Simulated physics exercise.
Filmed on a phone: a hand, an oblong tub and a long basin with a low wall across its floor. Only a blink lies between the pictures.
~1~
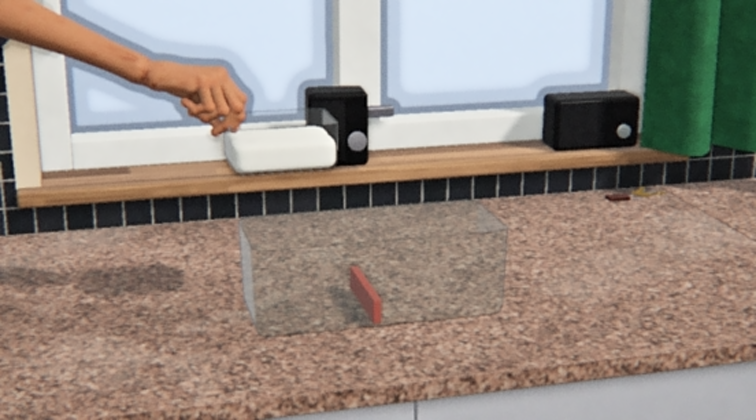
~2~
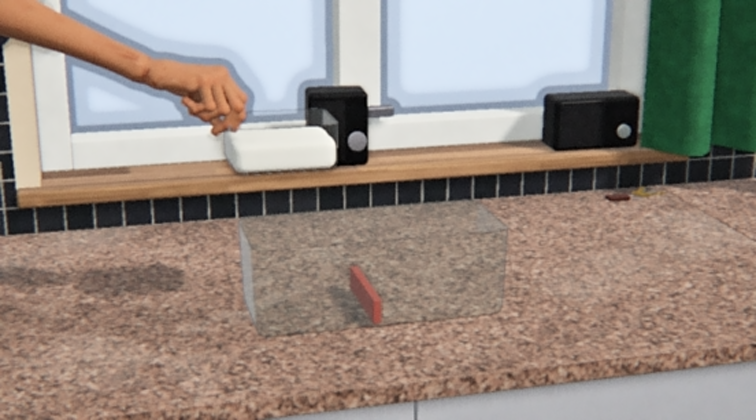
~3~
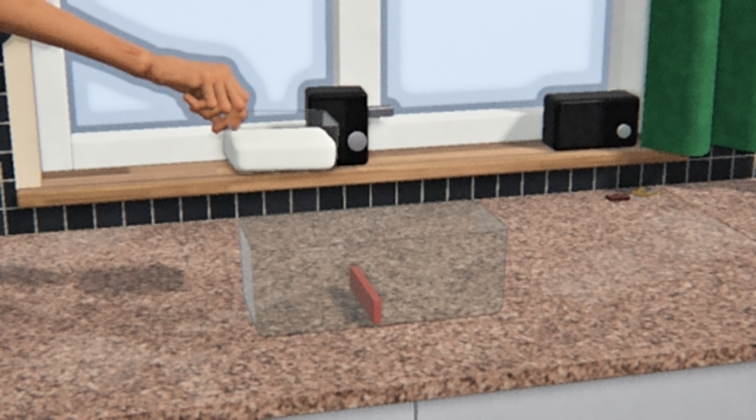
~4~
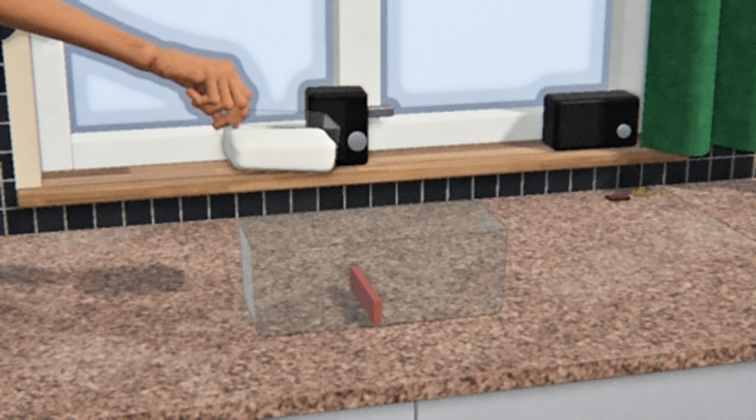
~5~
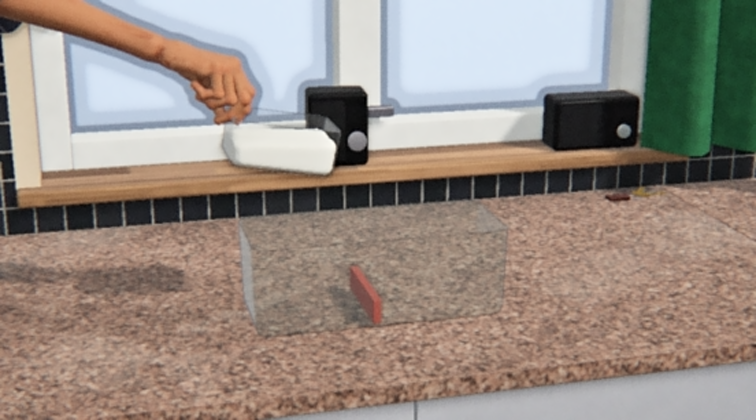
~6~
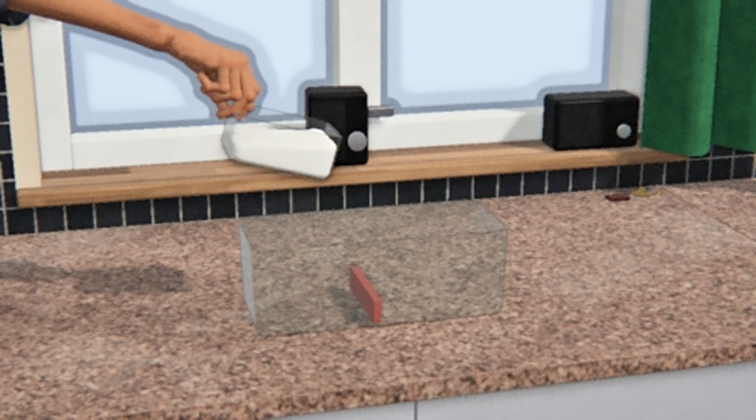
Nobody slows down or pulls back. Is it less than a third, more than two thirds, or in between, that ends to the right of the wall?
The share right of the wall is between a third and two thirds.
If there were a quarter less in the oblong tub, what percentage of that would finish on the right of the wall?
About 40 per cent.
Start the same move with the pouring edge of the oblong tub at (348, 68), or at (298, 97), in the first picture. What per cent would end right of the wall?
Roughly 75 per cent, and 10 per cent.
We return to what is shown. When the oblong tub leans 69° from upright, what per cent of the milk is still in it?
Some 45 per cent.
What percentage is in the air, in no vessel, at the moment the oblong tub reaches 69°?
About 40 per cent.
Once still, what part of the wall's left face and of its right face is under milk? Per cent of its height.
The left part 20 per cent, the right part 30.
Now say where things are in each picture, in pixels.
In the first frame, it leans 0°; its right rim is at (330, 117); the milk meets the walls at (229, 140) and (328, 134); the long basin's rim runs from (245, 235) to (493, 215); the wall's top is at (365, 284).
In the second frame, it leans 1°; its right rim is at (331, 118); the milk meets the walls at (228, 140) and (328, 134).
In the third frame, it leans 3°; its right rim is at (331, 120); the milk meets the walls at (229, 139) and (328, 135).
In the fourth frame, it leans 6°; its right rim is at (332, 122); the milk meets the walls at (228, 138) and (329, 135).
In the fifth frame, it leans 10°; its right rim is at (333, 126); the milk meets the walls at (229, 137) and (329, 136).
In the sixth frame, it leans 16°; its right rim is at (334, 131); the milk meets the walls at (228, 136) and (329, 137).
A moment on, the oblong tub is tipped part way and 44 per cent is still to pour, 3 is left of the wall and 11 right of it.
Next, the oblong tub is tipped on its side and 14 per cent is still to pour, 22 is left of the wall and 56 right of it.
Then the oblong tub is tipped on its side and 3 per cent is still to pour, 38 is left of the wall and 56 right of it.
Later the oblong tub is tipped on its side and 2 per cent is still to pour, 40 is left of the wall and 57 right of it.
In the end 42 per cent lies left of the wall, 57 right of it and 0 outside.
